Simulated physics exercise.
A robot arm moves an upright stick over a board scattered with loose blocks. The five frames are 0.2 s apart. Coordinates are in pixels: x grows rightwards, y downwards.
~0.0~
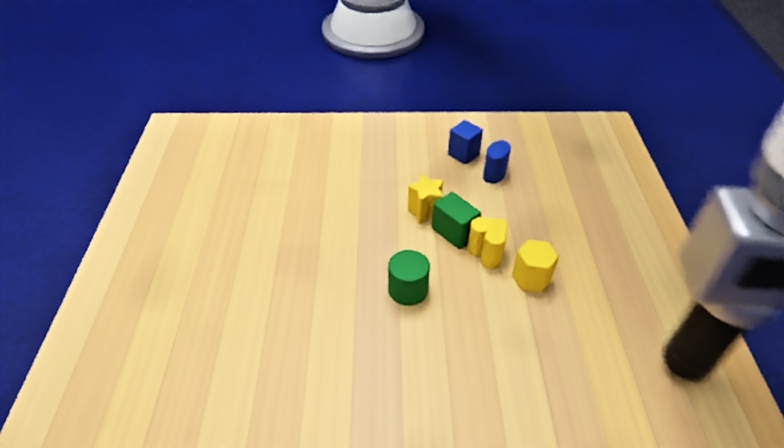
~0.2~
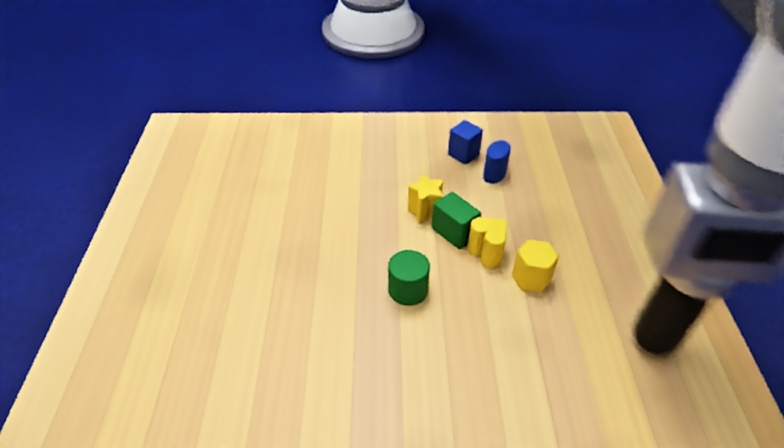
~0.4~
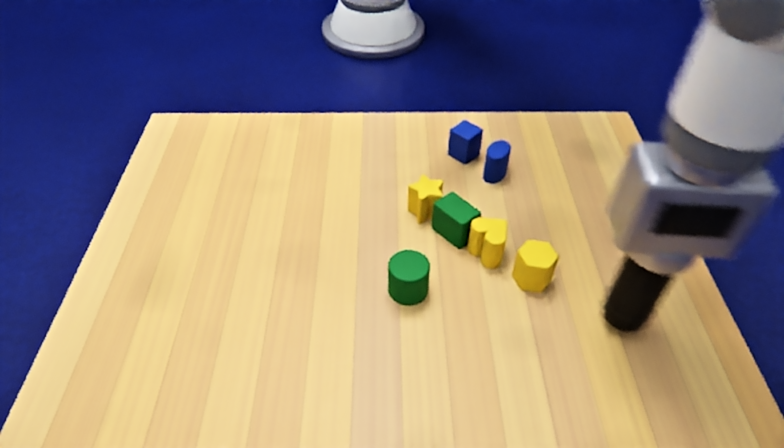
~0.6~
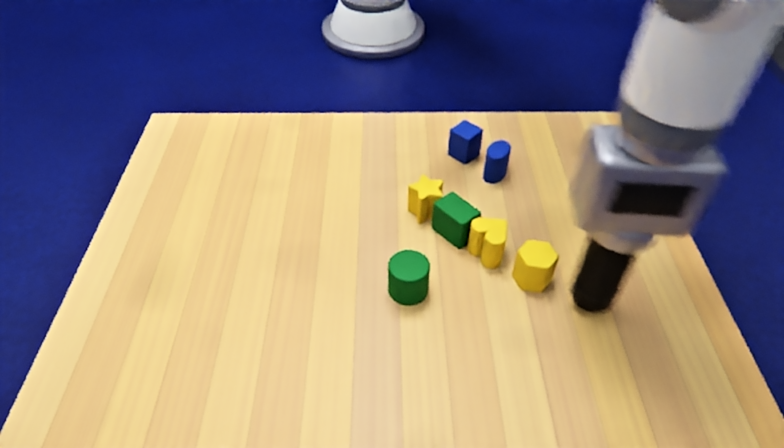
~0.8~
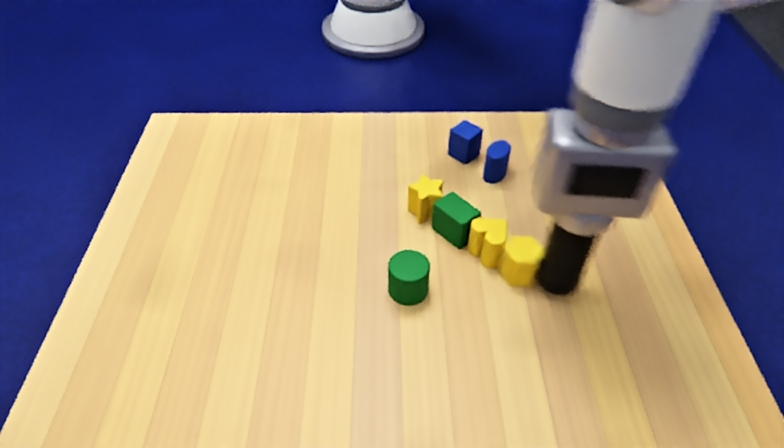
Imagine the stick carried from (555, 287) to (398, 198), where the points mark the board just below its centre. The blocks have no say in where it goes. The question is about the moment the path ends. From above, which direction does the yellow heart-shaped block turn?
From the top: Clockwise.
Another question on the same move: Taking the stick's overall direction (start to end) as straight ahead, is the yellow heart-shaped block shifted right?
No, that is not what happens.
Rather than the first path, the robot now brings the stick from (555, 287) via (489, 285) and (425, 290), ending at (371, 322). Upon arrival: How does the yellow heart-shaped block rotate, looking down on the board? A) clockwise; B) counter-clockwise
It's A.
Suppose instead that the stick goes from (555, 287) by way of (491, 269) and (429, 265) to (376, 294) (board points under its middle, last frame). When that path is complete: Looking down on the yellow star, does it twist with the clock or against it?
From above, counter-clockwise.
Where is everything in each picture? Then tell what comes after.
In the first frame, lower end of the stick (687, 361), tops of blocks, yellow star (427, 186), green rectangular block (458, 207), yellow heart-shaped block (492, 228), yellow hexagon (539, 253).
In the second frame, stick (656, 337), blocks as before.
In the third frame, stick (624, 315), blocks as before.
In the fourth frame, stick (591, 296), blocks as before.
In the fifth frame, stick (558, 280), yellow star (427, 186), green rectangular block (458, 207), yellow heart-shaped block (492, 228), yellow hexagon (525, 248).
On the path given first. One third of the way, stick (499, 247); yellow star (420, 179), turned 20° anticlockwise; green rectangular block (443, 198), turned 30° clockwise; yellow heart-shaped block (449, 228), turned 55° clockwise; yellow hexagon (476, 249), turned 65° anticlockwise.
Two thirds of the way, stick (446, 217); yellow star (407, 167), turned 15° anticlockwise; green rectangular block (417, 189), turned 65° clockwise; yellow heart-shaped block (442, 227), turned 35° clockwise; yellow hexagon (474, 249), turned 70° anticlockwise.
At the end, stick (398, 190); yellow star (386, 144), turned 40° clockwise; green rectangular block (369, 163), turned 70° clockwise; yellow heart-shaped block (442, 227), turned 35° clockwise; yellow hexagon (474, 249), turned 70° anticlockwise.
